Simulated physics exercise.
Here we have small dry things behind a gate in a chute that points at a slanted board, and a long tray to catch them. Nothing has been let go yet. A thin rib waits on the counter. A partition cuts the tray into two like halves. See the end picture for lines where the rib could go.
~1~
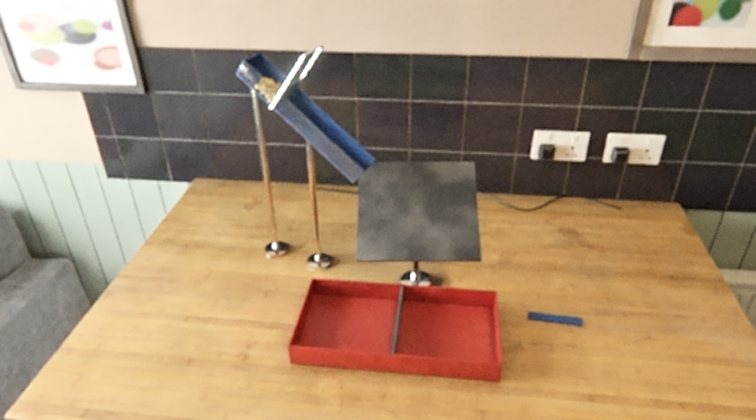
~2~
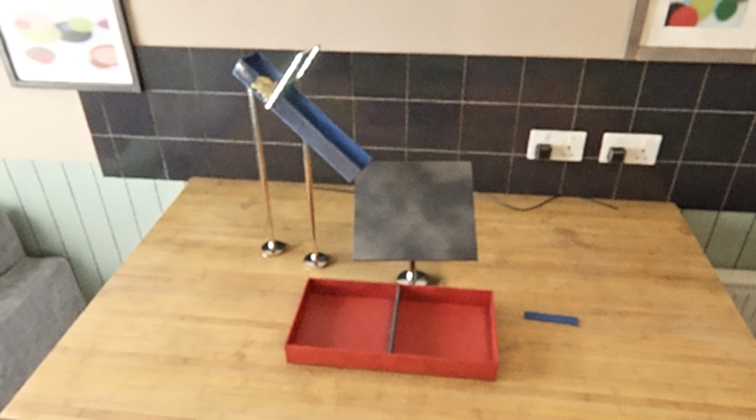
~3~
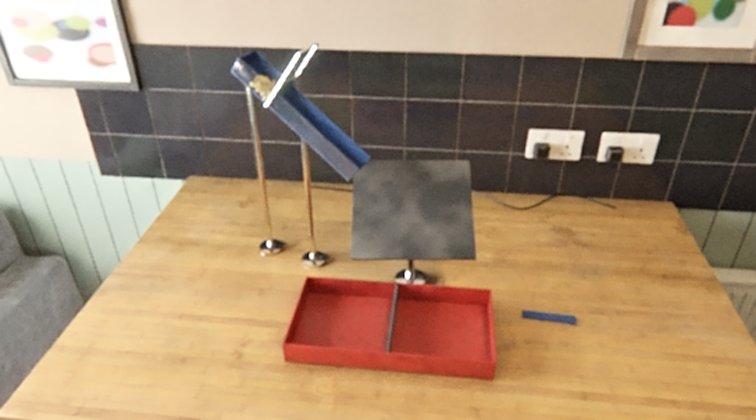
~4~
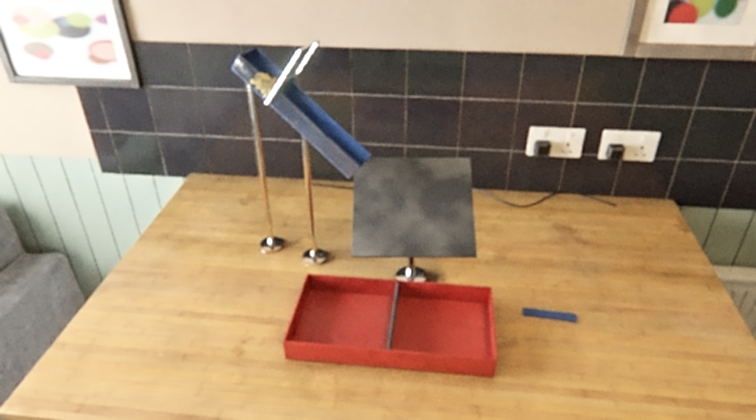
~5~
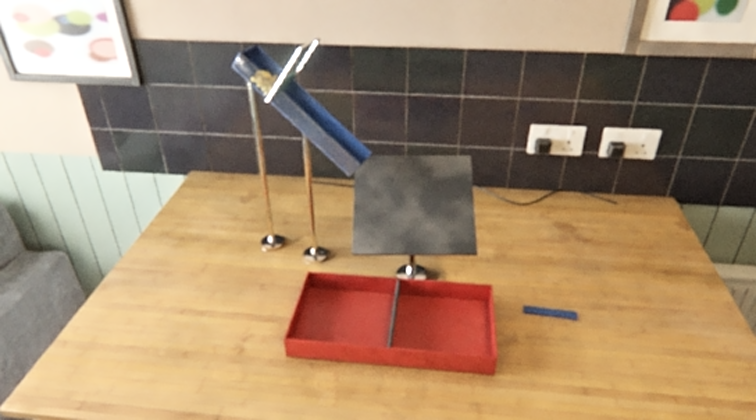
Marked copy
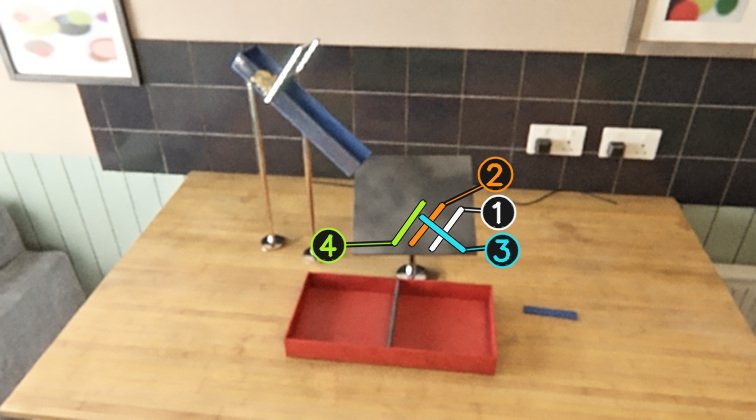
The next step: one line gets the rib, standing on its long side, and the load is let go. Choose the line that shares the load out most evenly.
2 works best here.
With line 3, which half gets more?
The right half.
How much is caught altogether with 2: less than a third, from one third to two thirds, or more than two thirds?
More than two thirds.
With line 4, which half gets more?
Left.
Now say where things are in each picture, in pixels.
The first frame shows load behind the gate (274, 90), soya beans; lip of the chute (360, 176), sloping fairly steeply.
The second frame shows middle of the board (414, 208), tilted fairly steeply; middle of its low edge (415, 260); of its high edge (413, 161).
The third frame shows front corners of the tray (283, 344) and (496, 362); front end of its middle wall (387, 353); gate still shut (286, 84).
The fourth frame shows middle of the load (270, 85); lip (355, 172).
The fifth frame shows middle of the load (270, 83); lip (356, 170).
On the marked copy, line 1 from (461, 209) to (432, 248); line 2 from (442, 205) to (411, 243); line 3 from (421, 217) to (463, 250); line 4 from (423, 202) to (394, 243).
For line 1, of what is caught, about a tenth in the left half, the larger part in the right.
For line 2, of what is caught, roughly half in the left half, roughly half in the right.
For line 3, of what is caught, about a tenth in the left half, almost all in the right.
For line 4, of what is caught, almost all in the left half, about a tenth in the right.
